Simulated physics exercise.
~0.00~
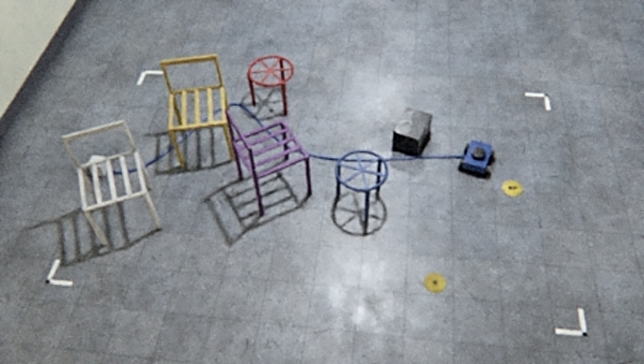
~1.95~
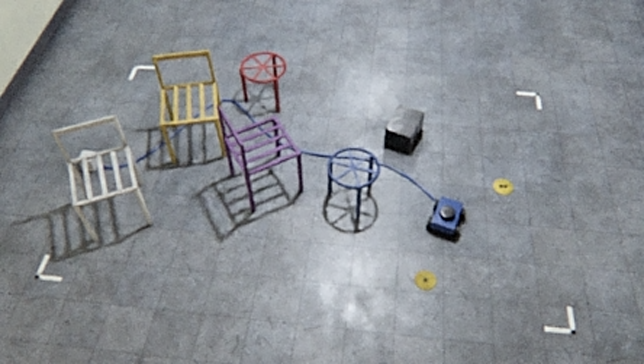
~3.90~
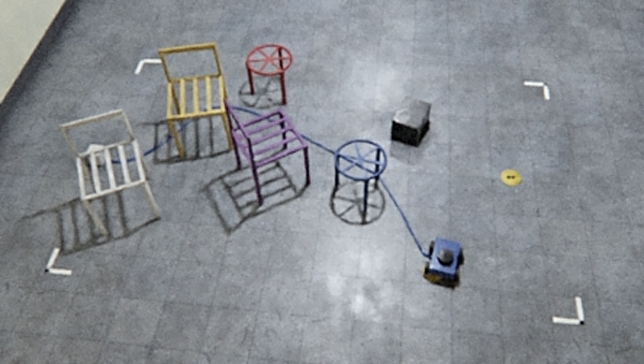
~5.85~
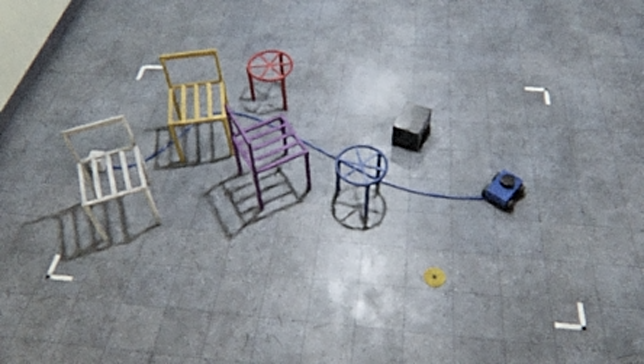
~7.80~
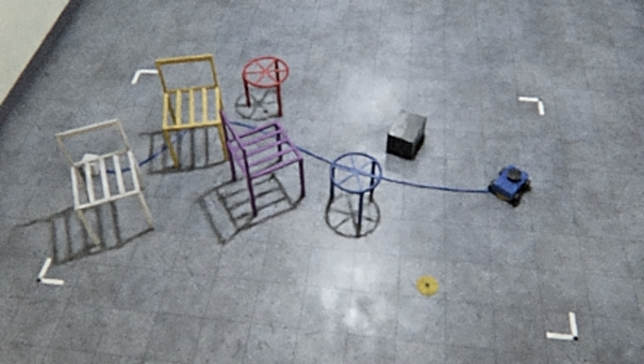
A small blue cart trailing a cord rolls down, then up and right, disturbing no furniture.
